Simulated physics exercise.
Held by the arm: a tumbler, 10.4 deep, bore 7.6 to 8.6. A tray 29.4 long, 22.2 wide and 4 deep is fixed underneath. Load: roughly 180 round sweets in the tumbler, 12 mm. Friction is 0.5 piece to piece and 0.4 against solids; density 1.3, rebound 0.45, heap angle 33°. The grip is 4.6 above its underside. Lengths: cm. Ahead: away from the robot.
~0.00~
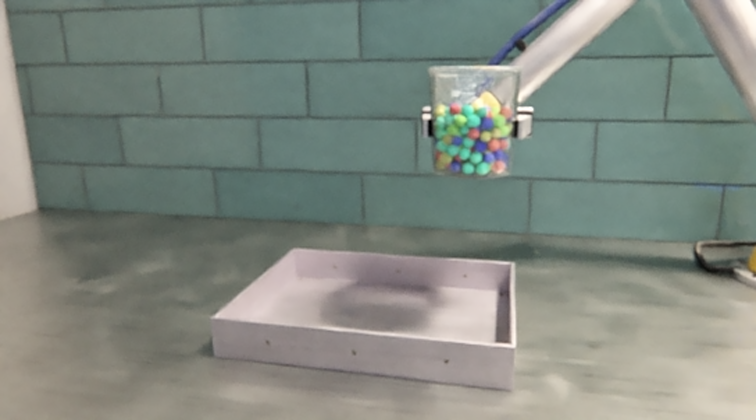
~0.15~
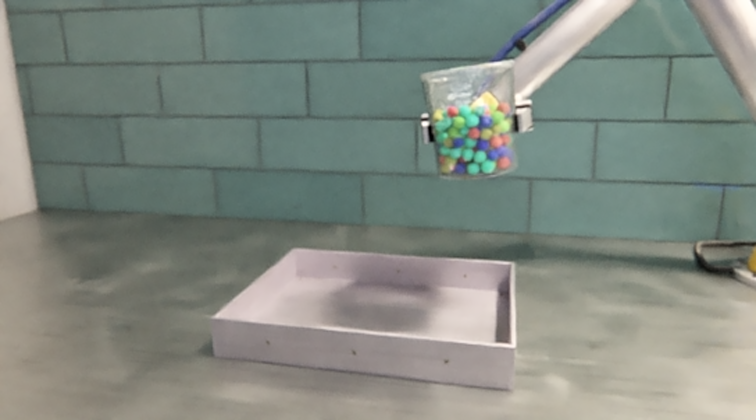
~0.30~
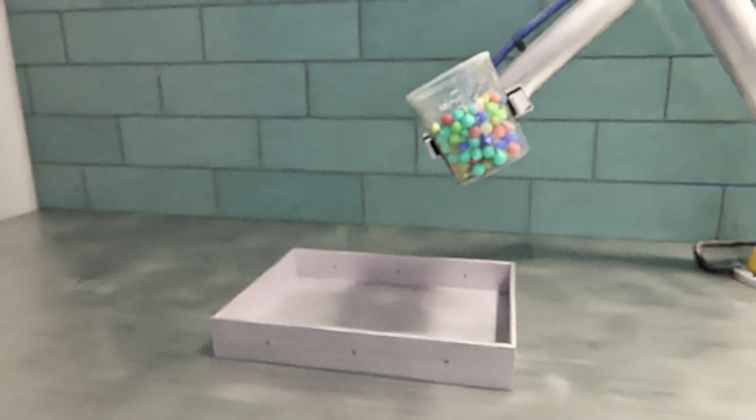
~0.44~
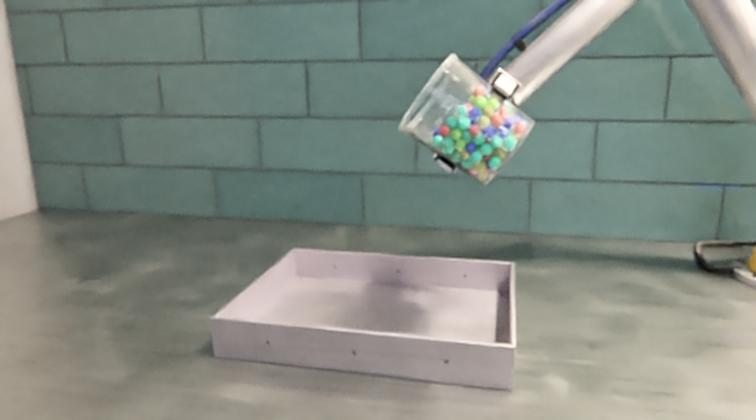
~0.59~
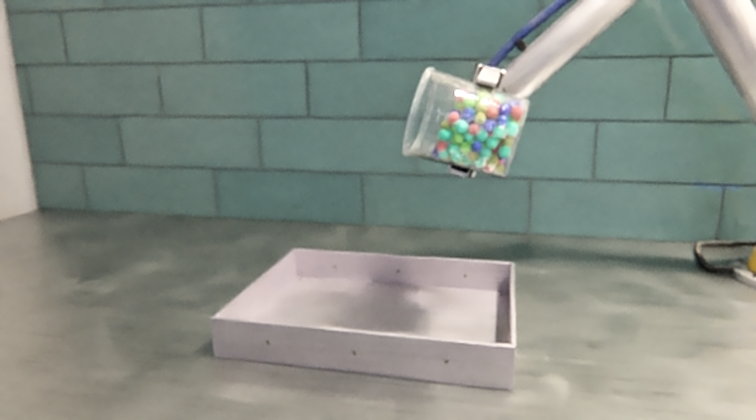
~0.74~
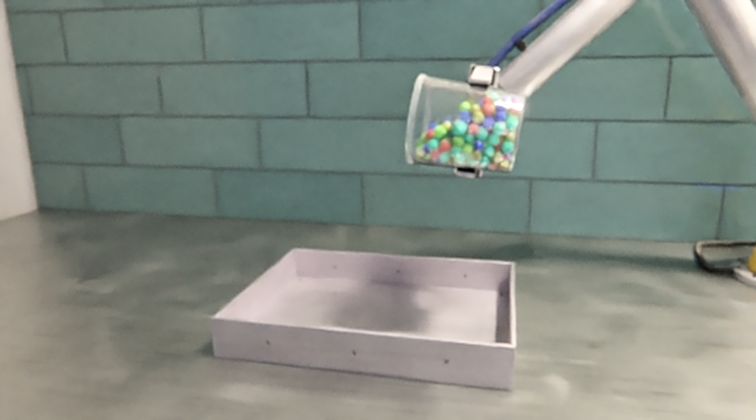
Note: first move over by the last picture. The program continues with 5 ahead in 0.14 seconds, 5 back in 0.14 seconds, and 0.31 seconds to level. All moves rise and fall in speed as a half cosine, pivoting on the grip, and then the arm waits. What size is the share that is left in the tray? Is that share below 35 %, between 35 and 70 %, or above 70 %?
The share is between 35 and 70 %.
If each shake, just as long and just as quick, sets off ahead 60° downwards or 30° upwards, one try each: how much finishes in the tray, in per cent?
Estimates, in order: 10 % then 55 %.
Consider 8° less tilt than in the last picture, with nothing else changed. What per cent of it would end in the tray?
Roughly 30 in a hundred.
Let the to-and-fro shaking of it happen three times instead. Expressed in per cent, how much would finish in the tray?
I'd expect close to 80 per cent then.
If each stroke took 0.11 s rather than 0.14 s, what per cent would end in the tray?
I'd expect some 65 per cent.
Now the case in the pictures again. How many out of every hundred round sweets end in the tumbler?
50 %.
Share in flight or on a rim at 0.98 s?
About 17 per cent.
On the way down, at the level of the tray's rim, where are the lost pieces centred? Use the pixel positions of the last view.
I'd say somewhere around (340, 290).
After 0.98 s, tilted 83° forward, highest piece 25 above the table; 151 in the tumbler, 32 in flight or on a rim.
After 1.21 s, tilted 26° forward, highest piece 27 above the table; 92 in the tumbler, 88 in the tray, 3 in flight or on a rim.
After 1.53 s, level, highest piece 23 above the table; 92 in the tray, 91 in the tumbler.
After 2.58 s, level, highest piece 23 above the table; 92 in the tray, 91 in the tumbler.
In the end, 92 in the tray, 91 in the tumbler. That is 50 % in the tray.
